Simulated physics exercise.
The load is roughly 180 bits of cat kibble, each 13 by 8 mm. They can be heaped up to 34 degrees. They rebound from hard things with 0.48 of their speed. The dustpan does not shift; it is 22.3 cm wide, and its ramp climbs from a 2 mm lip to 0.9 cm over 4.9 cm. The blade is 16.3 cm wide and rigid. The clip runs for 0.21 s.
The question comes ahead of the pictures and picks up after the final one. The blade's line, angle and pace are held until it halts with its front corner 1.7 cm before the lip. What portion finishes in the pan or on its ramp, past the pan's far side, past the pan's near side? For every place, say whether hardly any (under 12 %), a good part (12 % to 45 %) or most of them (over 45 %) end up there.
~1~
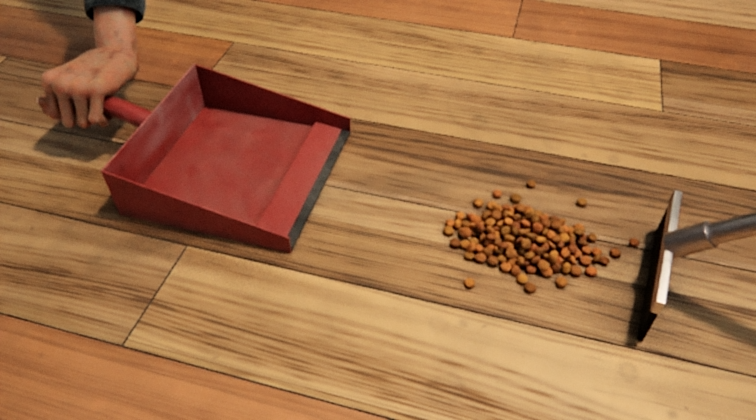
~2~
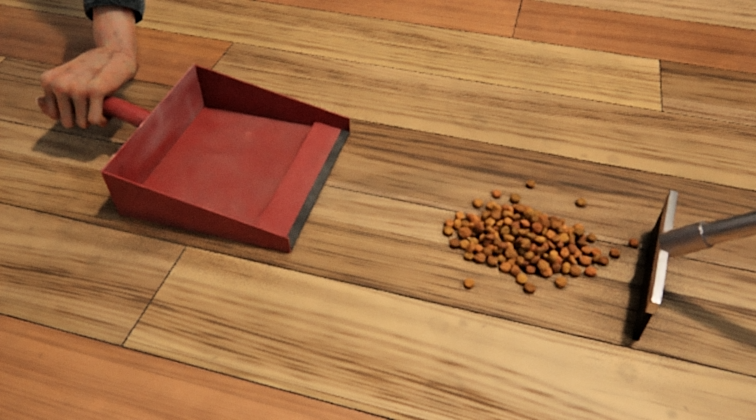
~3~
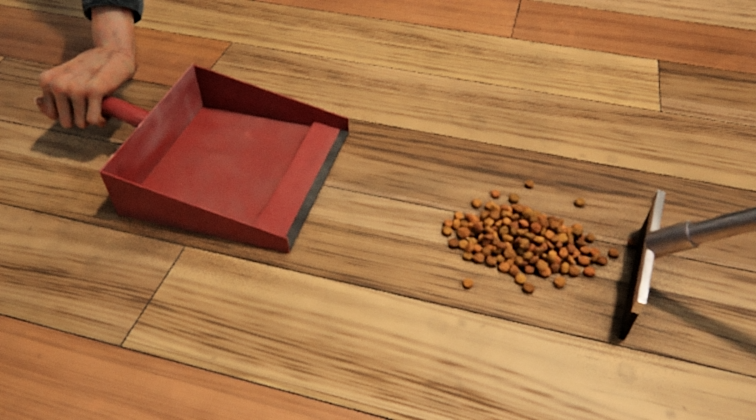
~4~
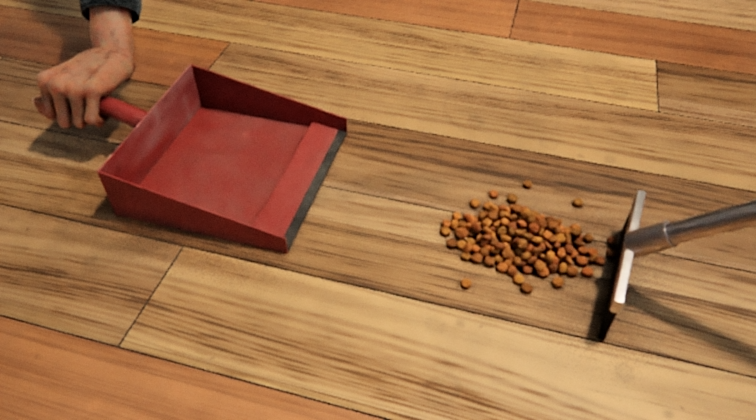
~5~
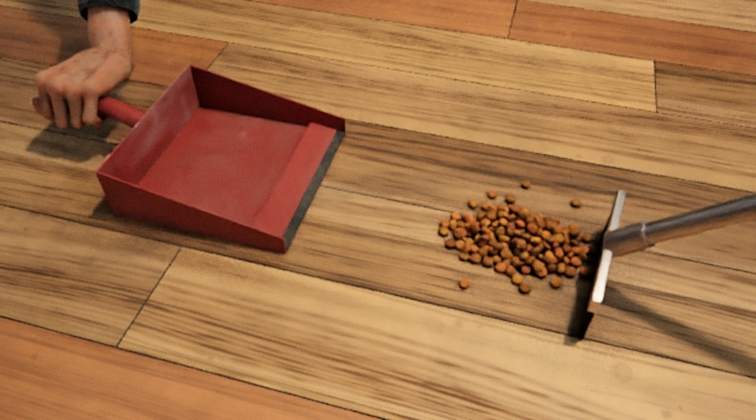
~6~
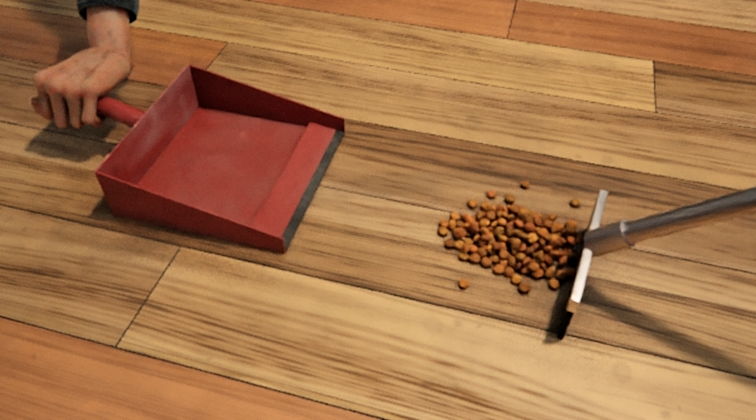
In the pan or on its ramp: Hardly any; past the pan's far side: Hardly any; past the pan's near side: A good part.
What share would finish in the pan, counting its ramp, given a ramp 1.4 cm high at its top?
I'd guess close to 0 per cent.
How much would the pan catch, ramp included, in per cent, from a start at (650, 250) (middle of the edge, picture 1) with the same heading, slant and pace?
About 20 per cent.
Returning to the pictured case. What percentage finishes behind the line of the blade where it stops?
Close to 55 percent.
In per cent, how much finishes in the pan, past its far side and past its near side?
Pan 5; far side 0; near side 15.
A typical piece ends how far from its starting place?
It works out to roughly 16 cm.
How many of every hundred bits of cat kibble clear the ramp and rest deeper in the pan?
About 0 per cent.
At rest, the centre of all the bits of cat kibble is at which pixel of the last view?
Approximately (374, 209) in the last view.
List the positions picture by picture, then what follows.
Blade from (657, 307) to (674, 201), moved 0.0 cm, 0 of the pieces shifted so far; middle of the pieces at (528, 237); pan at (229, 168), in the first picture.
Blade from (652, 307) to (670, 201), moved 0.4 cm, 0 of the pieces shifted so far; middle of the pieces at (527, 237), in the second picture.
Blade from (638, 307) to (658, 201), moved 1.6 cm, 0 of the pieces shifted so far; middle of the pieces at (526, 237), in the third picture.
Blade from (616, 306) to (638, 200), moved 3.5 cm, 1 of the pieces shifted so far; middle of the pieces at (524, 237), in the fourth picture.
Blade from (594, 306) to (619, 200), moved 5.5 cm, 7 of the pieces shifted so far; middle of the pieces at (523, 238), in the fifth picture.
Blade from (573, 305) to (601, 200), moved 7.4 cm, 47 of the pieces shifted so far; middle of the pieces at (514, 240); pan at (223, 168), in the sixth picture.
Then, 0.32 s after the last picture, middle of the blade 18 cm from the lip; 0 % over the lip, far side 0 %, near side 5 %.
Then, 0.53 s after the last picture, middle of the blade 8 cm from the lip; 0 % over the lip, far side 0 %, near side 10 %.
Then, 0.86 s after the last picture, middle of the blade 3 cm from the lip; 5 % over the lip, far side 0 %, near side 15 %.
In the end, pan 5 %, far side 0 %, near side 15 %, in front of the lip or behind the blade 80 %.
